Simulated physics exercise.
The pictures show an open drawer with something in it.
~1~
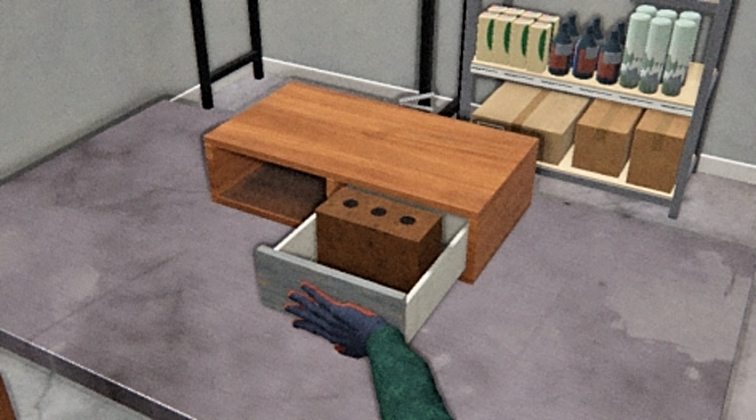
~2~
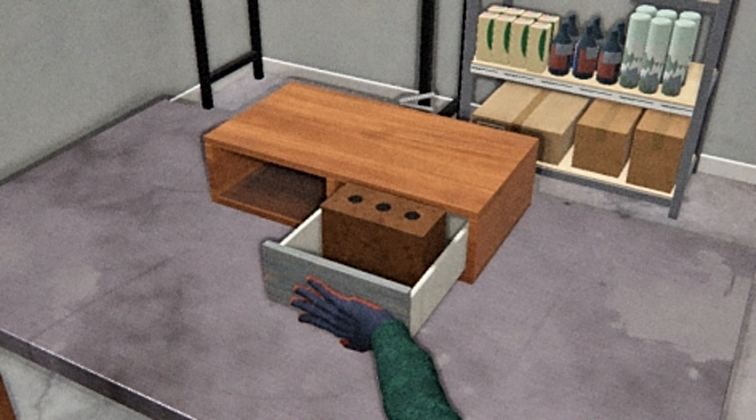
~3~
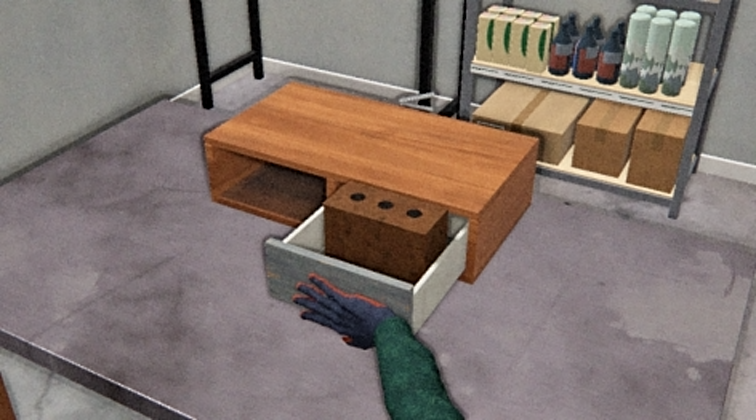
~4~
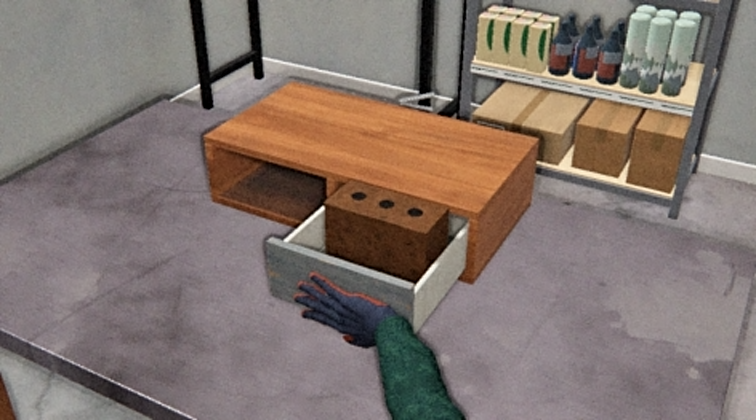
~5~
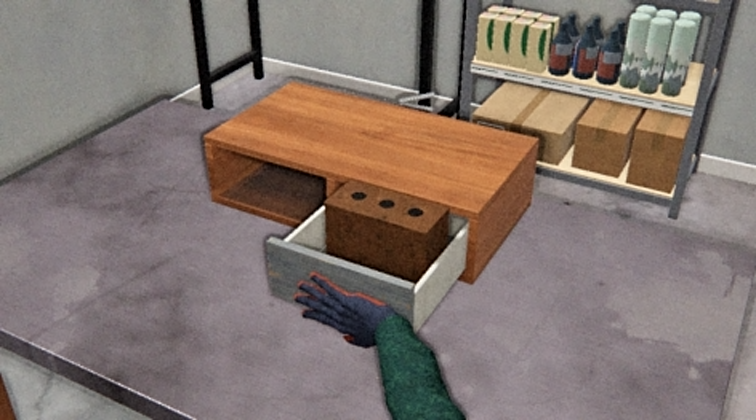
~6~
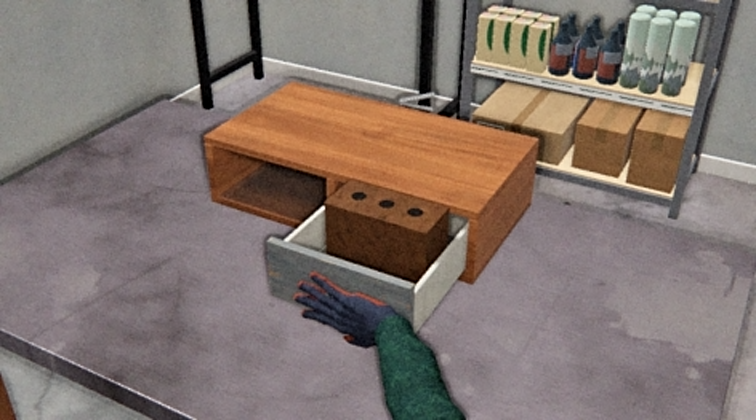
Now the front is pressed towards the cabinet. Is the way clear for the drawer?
Here the drawer will not close.
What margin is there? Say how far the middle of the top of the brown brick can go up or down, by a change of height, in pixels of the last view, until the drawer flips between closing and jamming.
Some 12 pixels, down.
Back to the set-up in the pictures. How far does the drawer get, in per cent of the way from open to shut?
About 10 per cent.
Then, 0.32 s later than the last frame, drawer starting in.
When it is over, the drawer jams.
